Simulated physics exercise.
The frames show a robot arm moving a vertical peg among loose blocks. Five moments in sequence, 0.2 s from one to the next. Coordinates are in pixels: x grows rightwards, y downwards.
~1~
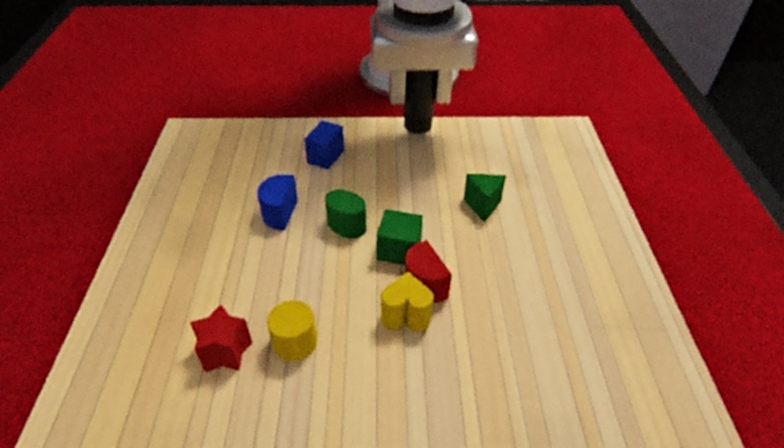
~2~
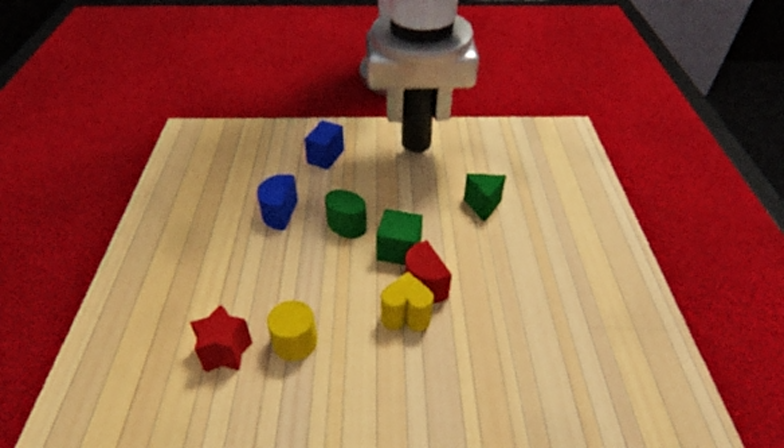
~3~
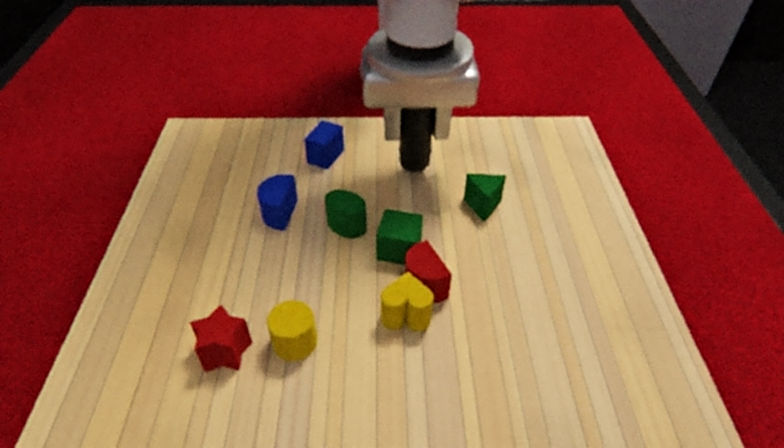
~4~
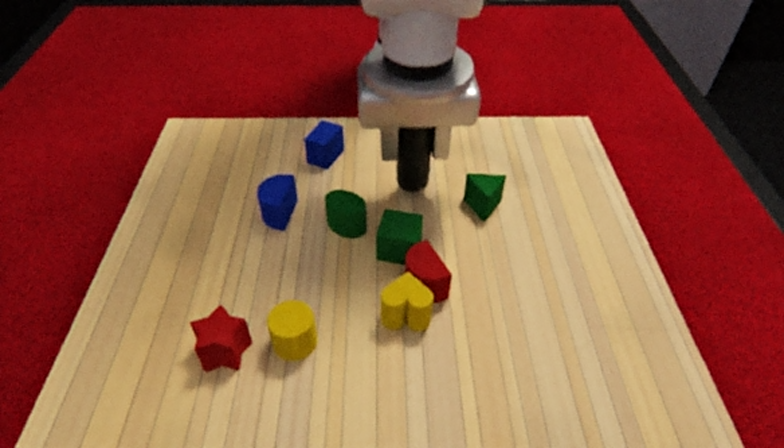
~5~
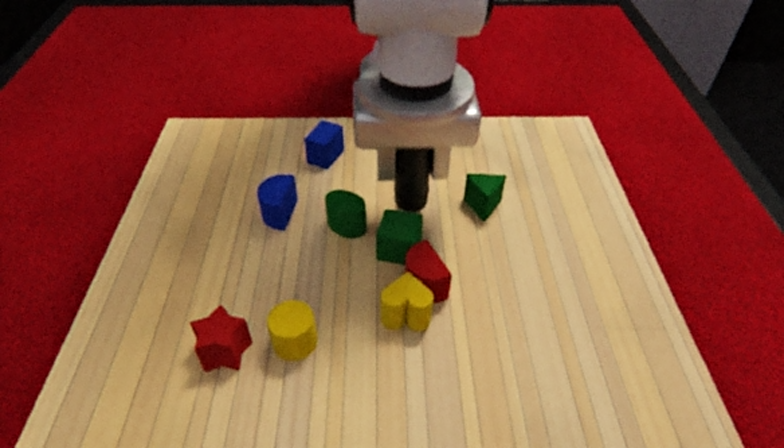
A robot arm with a dark vertical peg reaches over the far edge of a pale striped wooden board on red cloth, seen from a fixed, raised view. Blue blocks and a green oval sit left of the peg, a green triangle right, with a green square, red block and yellow heart below, and a red star and yellow cylinder lower left. The peg moves steadily nearer, drifting slightly left, to just behind the green square, while every block stays still.
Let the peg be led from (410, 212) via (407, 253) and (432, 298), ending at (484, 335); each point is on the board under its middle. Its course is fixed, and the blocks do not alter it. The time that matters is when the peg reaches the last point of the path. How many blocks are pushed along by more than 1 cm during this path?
Number moved: 2.
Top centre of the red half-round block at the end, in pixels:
Its top centre is at about (503, 351).
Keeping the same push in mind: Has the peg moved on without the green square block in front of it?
My answer is yes.
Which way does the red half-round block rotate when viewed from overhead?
Overhead view: Clockwise.
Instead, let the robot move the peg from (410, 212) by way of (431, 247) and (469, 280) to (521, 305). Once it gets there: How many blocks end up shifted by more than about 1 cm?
The number of blocks that move over 1 cm is one.
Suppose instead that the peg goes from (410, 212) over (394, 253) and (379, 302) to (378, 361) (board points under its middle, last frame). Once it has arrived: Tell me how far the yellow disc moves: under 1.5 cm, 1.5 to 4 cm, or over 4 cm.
Within 1.5 cm.
What follows on the original path. One third of the way, peg at (408, 244); green square block at (387, 255), turned 15° clockwise; red half-round block at (430, 267).
Two thirds of the way, peg at (433, 288); green square block at (381, 269), turned 45° clockwise; yellow heart at (406, 296); red half-round block at (463, 305).
At the end, peg at (486, 325); green elliptical block still; green square block at (381, 269), turned 45° clockwise; yellow heart at (406, 296); red half-round block at (503, 351), turned 40° clockwise.
